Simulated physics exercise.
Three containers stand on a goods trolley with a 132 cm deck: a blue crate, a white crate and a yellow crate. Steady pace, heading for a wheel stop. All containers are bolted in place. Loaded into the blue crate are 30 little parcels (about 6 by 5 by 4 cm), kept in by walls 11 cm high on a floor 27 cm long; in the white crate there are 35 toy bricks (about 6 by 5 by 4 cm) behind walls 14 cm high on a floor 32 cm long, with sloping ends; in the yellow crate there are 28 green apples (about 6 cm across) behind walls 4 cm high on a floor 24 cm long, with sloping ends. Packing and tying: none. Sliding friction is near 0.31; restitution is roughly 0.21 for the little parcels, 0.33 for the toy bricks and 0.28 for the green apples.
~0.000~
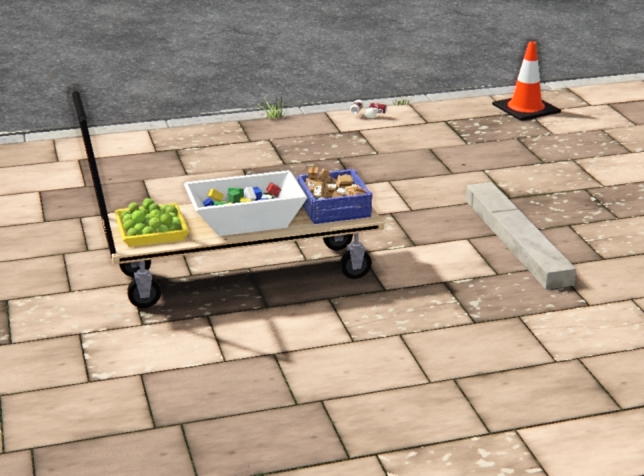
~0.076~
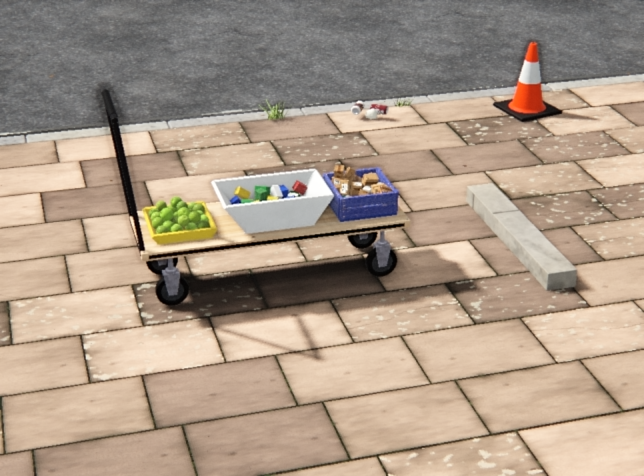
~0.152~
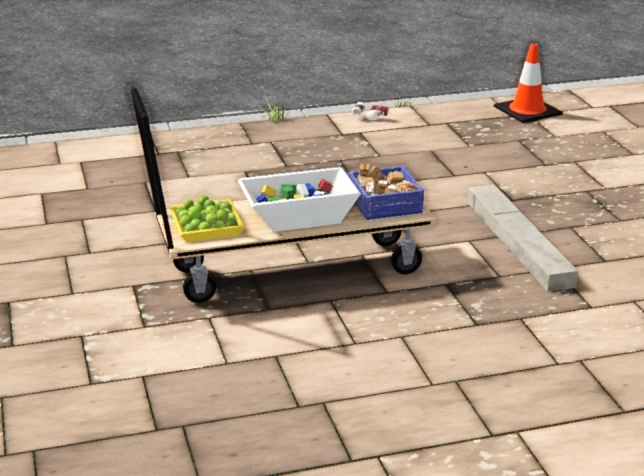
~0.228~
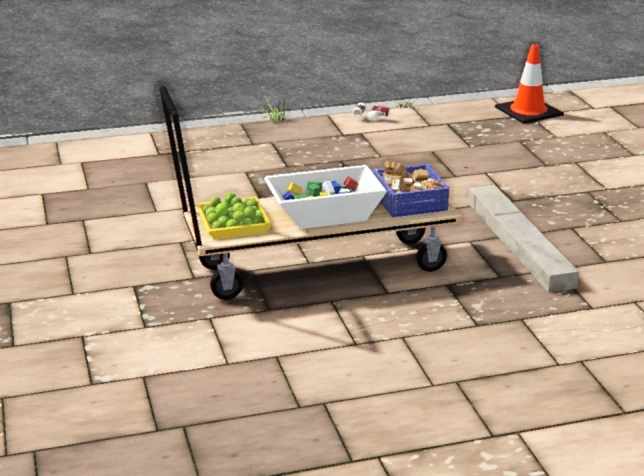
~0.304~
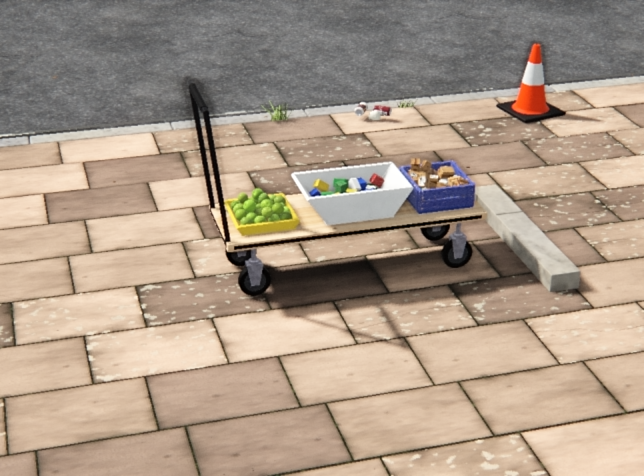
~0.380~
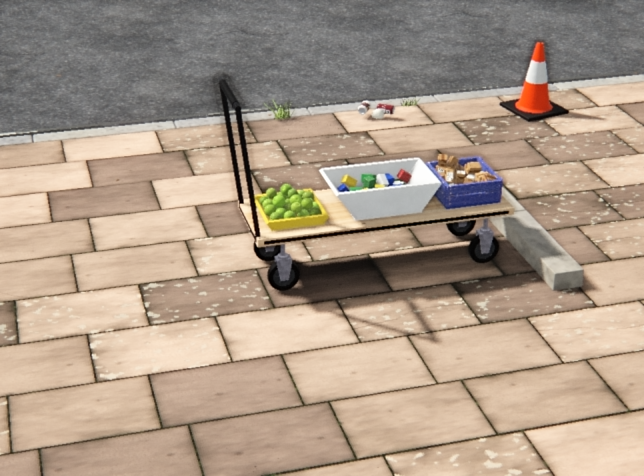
On a paved sidewalk beside a road, a flat trolley carrying a yellow crate of green apples, a white bin of colorful blocks and a blue crate of small brown parcels rolled steadily right, nearing a concrete block.
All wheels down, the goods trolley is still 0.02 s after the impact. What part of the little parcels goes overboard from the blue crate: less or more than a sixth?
Fewer than one in six of the little parcels leave the blue crate.
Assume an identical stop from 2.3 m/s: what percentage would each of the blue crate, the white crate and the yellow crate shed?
Blue crate 10 %, white crate 10 %, yellow crate 50 %.
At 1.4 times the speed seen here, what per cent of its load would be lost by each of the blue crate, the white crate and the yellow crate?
Blue crate 10, white crate 10, yellow crate 50 per cent.
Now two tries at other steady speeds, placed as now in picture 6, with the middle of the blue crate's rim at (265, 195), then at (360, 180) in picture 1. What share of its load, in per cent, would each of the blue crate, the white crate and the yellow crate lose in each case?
Blue crate: 10 / 0 percent; white crate: 10 / 0 percent; yellow crate: 50 / 30 percent.
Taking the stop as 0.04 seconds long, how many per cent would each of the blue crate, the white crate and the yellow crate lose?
That way you'd get blue crate at 10, white crate at 0, and yellow crate at 40 percent.
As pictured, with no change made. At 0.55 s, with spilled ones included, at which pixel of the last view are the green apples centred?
I'd put the middle close to (333, 201).
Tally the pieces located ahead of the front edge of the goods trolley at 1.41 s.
About 0.
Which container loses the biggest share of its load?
Answer: The yellow crate.
After 0.45 s, the wheels strike.
After 0.55 s, 0 of 30 out of the blue crate, 0 of 35 out of the white crate and 2 of 28 out of the yellow crate.
After 0.67 s, 2 of 30 out of the blue crate, 0 of 35 out of the white crate and 7 of 28 out of the yellow crate.
After 0.90 s, 2 of 30 out of the blue crate, 0 of 35 out of the white crate and 10 of 28 out of the yellow crate.
Outcome (at 1.41 s), 2 of 30 out of the blue crate, 0 of 35 out of the white crate and 10 of 28 out of the yellow crate. Asked share, 2 of 30, 7 per cent.
